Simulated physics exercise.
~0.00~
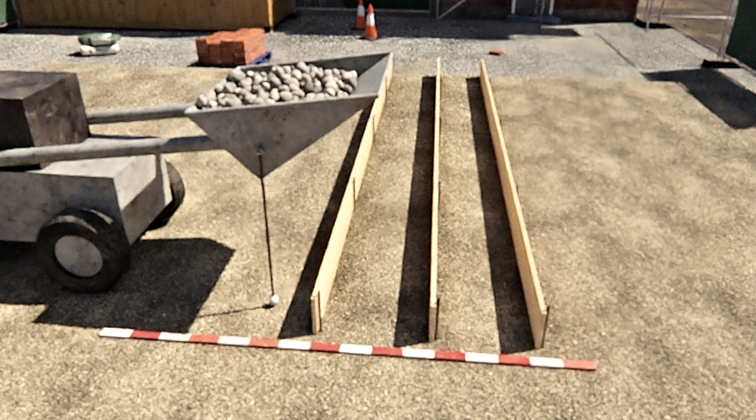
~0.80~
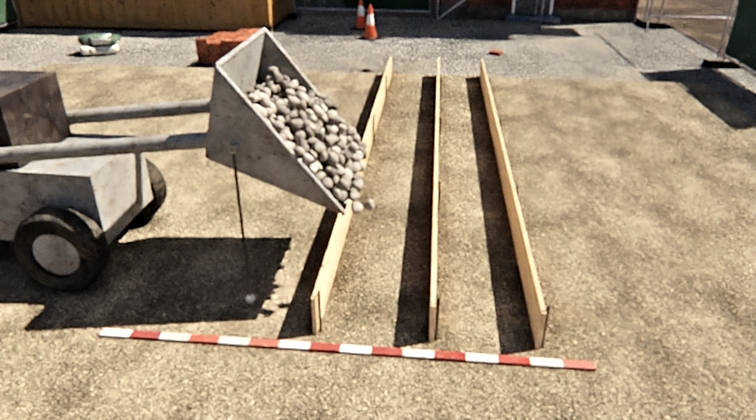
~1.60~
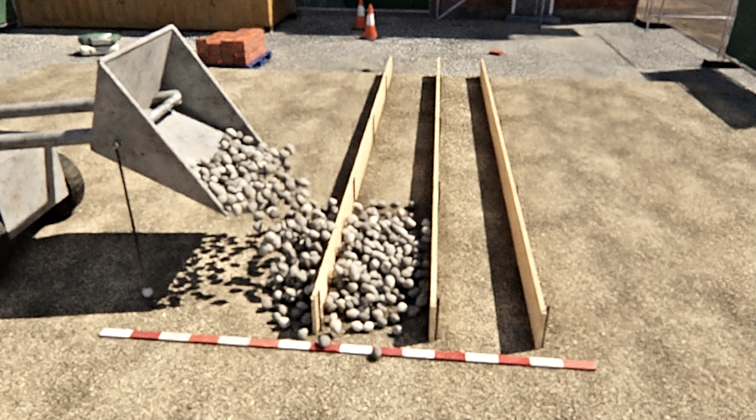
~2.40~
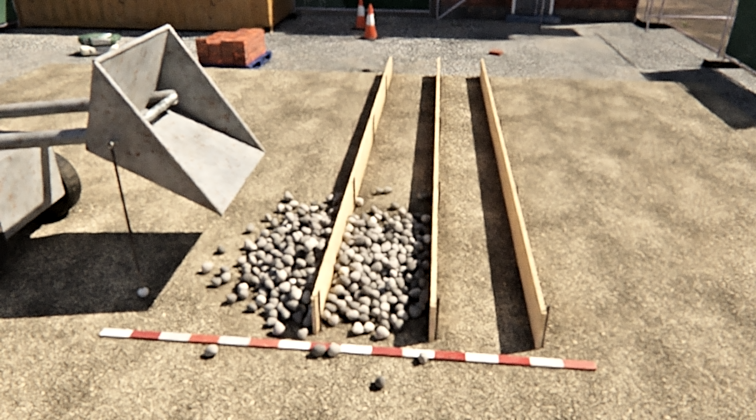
Loader bucket tipping grey stones over the nearest plank while backing left, leaving them heaped on both sides and the bucket empty.
